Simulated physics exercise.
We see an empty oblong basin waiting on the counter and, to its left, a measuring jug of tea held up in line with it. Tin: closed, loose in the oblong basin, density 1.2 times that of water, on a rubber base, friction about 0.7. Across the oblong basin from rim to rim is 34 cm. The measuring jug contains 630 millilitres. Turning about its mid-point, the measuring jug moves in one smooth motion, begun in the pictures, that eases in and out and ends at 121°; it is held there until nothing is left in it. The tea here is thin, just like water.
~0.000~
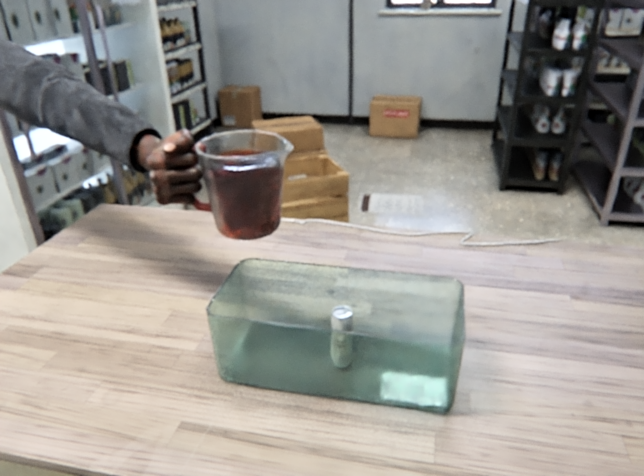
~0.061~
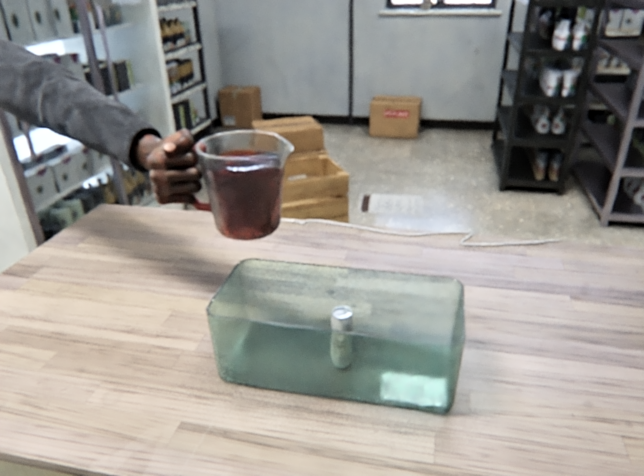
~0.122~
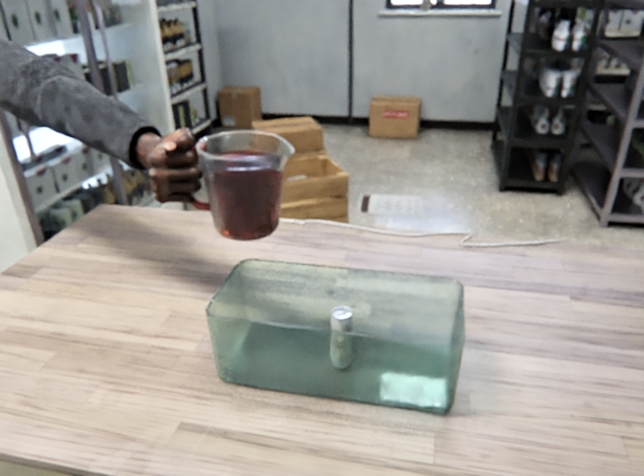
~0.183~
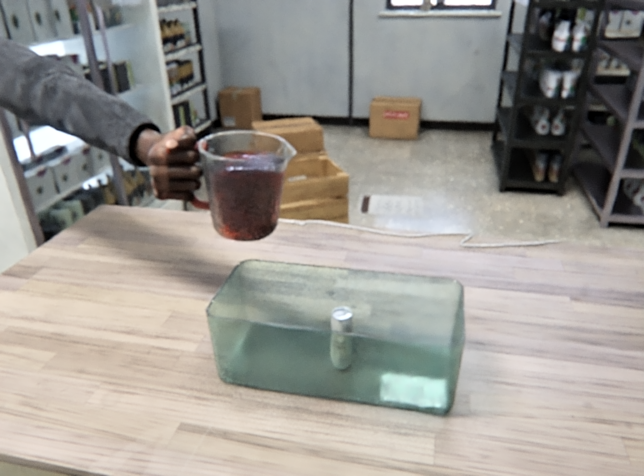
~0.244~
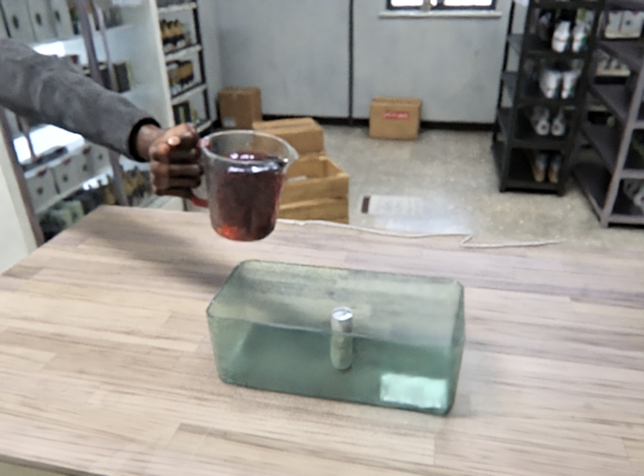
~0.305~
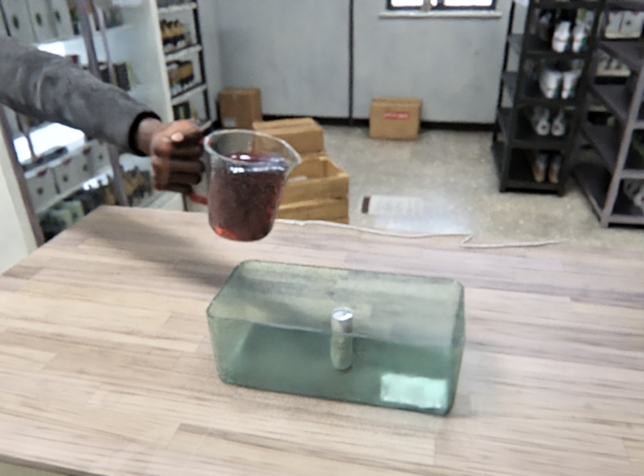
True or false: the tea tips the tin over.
False.
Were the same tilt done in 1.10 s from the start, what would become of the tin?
Result: Tin tipped over.
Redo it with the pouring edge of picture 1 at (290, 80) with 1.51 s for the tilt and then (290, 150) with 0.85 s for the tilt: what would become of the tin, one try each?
Trial 1 - tin stays standing; trial 2 - tin tips.
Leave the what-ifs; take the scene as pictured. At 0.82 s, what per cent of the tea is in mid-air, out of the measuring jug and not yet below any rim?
18 per cent.
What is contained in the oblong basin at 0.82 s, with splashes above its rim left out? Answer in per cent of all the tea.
7 %, more or less.
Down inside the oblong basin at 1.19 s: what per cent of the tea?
Near 74 in a hundred.
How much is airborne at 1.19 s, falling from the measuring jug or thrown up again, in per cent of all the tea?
Roughly 14 per cent.
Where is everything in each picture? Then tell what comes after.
It leans 0°; its right rim is at (292, 148); the tea meets the walls at (208, 158) and (282, 162); the oblong basin's rim runs from (224, 285) to (464, 311); the tin's top is at (342, 314), in the first picture.
It leans 0°; its right rim is at (292, 149); the tea meets the walls at (208, 158) and (282, 162), in the second picture.
It leans 2°; its right rim is at (293, 150); the tea meets the walls at (209, 157) and (283, 163), in the third picture.
It leans 4°; its right rim is at (295, 153); the tea meets the walls at (210, 159) and (285, 164), in the fourth picture.
It leans 8°; its right rim is at (298, 157); the tea meets the walls at (212, 160) and (287, 164), in the fifth picture.
It leans 12°; its right rim is at (300, 161); the tea meets the walls at (213, 161) and (290, 165), in the sixth picture.
After 0.82 s the tilt is 68° and 75 per cent is still to pour; the tin stands where it began.
After 1.19 s the tilt is 108° and 11 per cent is still to pour; the tin stands where it began.
After 1.58 s the tilt is 121° and 0 per cent is still to pour; the tin stands where it began.
After 2.01 s the tilt is 121° and 0 per cent is still to pour; the tin stands where it began.
In the end the tin stands where it began.
